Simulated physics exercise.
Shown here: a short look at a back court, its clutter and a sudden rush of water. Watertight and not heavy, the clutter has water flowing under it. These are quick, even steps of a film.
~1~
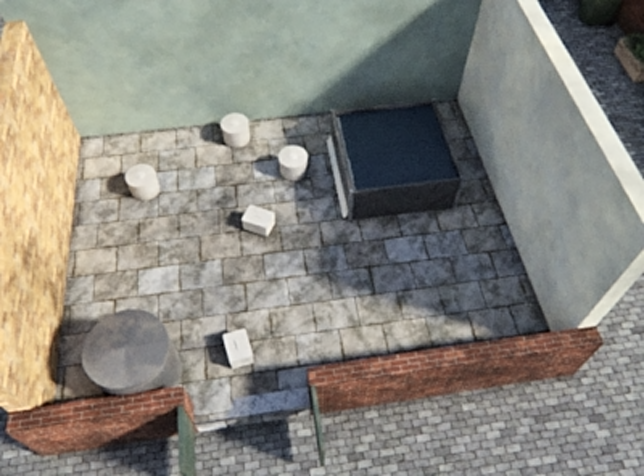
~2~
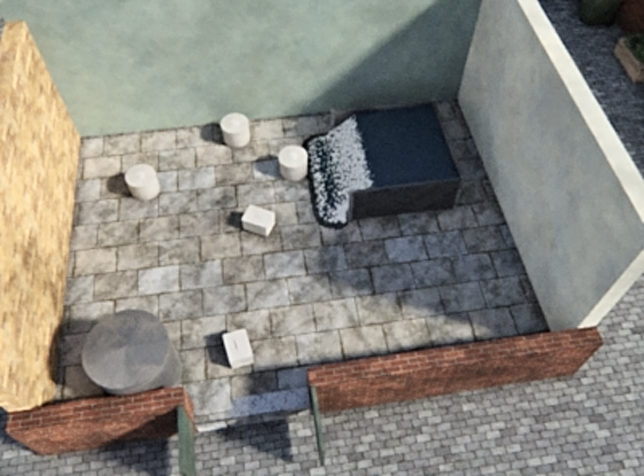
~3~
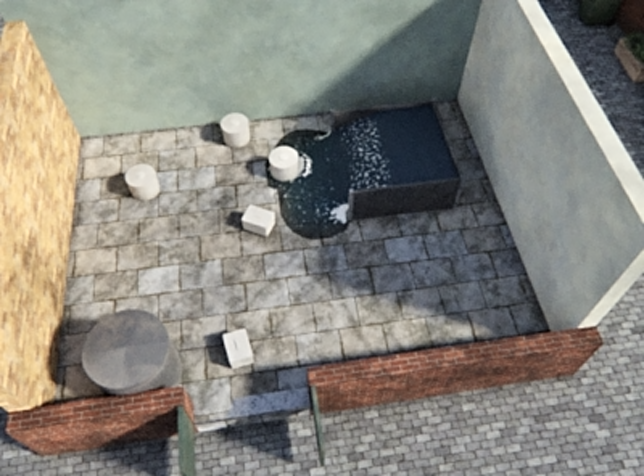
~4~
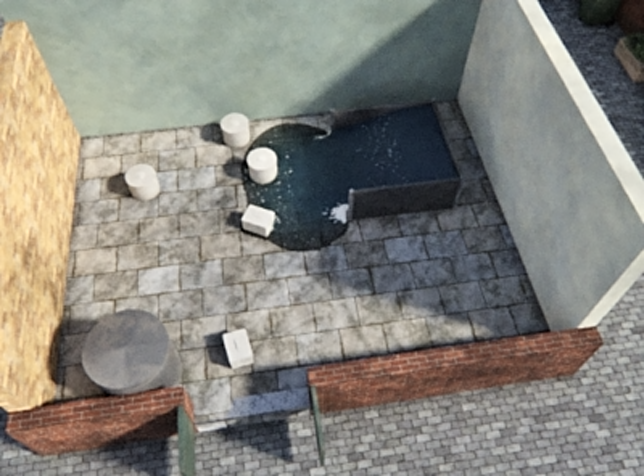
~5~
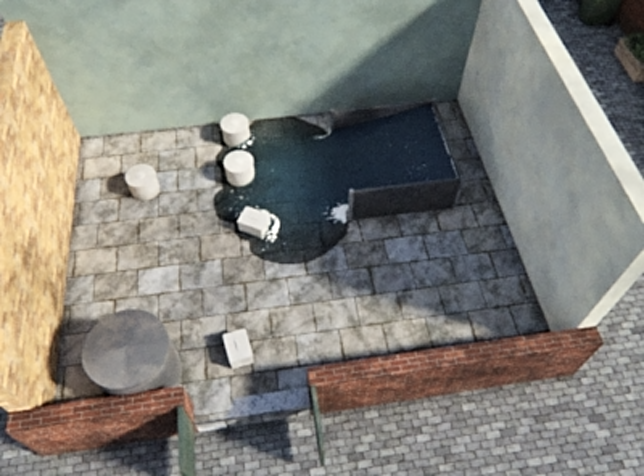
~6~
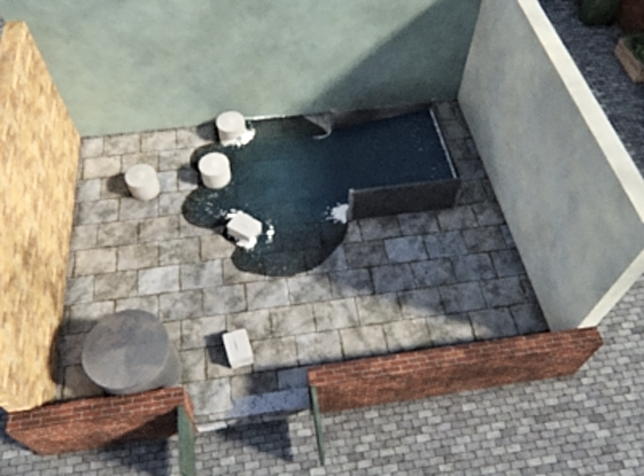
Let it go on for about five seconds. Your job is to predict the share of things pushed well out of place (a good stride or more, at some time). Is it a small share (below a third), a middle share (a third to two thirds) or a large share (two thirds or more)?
A large share, two thirds or more.
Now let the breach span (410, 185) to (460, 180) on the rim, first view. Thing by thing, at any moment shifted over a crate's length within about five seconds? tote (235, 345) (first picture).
For that one: It covered the distance.
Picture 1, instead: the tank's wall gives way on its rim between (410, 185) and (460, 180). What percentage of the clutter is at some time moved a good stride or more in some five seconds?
Near 20 in a hundred.
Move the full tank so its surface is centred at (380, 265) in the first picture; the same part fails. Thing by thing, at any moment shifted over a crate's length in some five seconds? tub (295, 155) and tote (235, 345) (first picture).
First one: Stayed short; second one: Covered that distance.
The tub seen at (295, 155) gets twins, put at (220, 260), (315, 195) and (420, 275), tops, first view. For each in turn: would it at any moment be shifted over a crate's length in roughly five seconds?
Copy by copy, in order: Relocated, relocated, largely stays.
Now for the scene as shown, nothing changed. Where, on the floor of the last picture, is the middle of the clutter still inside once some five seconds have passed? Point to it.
I'd put it at roughly (156, 279).
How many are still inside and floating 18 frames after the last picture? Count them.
Tally at that point: 4.
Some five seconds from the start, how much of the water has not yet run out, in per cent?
Close to 96 percent of it stays.
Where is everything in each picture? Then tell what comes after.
In the first frame, a tub at (293, 156), on the bottom; a tote at (258, 216) rests on the ground; 0 of 5 have shifted.
In the second frame, a tub at (293, 156), on the bottom; a tote at (258, 216), on the bottom; 0 of 5 have shifted.
In the third frame, a tub at (283, 157) rests on the ground, close to its start; a tote at (258, 216) rests on the ground; 1 of 5 have shifted.
In the fourth frame, a tub at (262, 159) rests on the ground, a stride from its start; a tote at (258, 216) rests on the ground; 1 of 5 have shifted.
In the fifth frame, a tub at (238, 162), on the bottom, a stride from its start; a tote at (254, 218) rests on the ground, close to its start; 2 of 5 have shifted.
In the sixth frame, a tub at (214, 164), on the bottom, a stride from its start; a tote at (244, 224) rests on the ground, close to its start; 3 of 5 have shifted.
A moment on, 2 of 5 are well off their spots; 0 afloat.
Next, 4 of 5 are well off their spots; 3 afloat.
Later, 4 of 5 are well off their spots; 4 afloat.
In the end, 4 of 5 are well off their spots, and 4 have been at some point; 4 afloat.
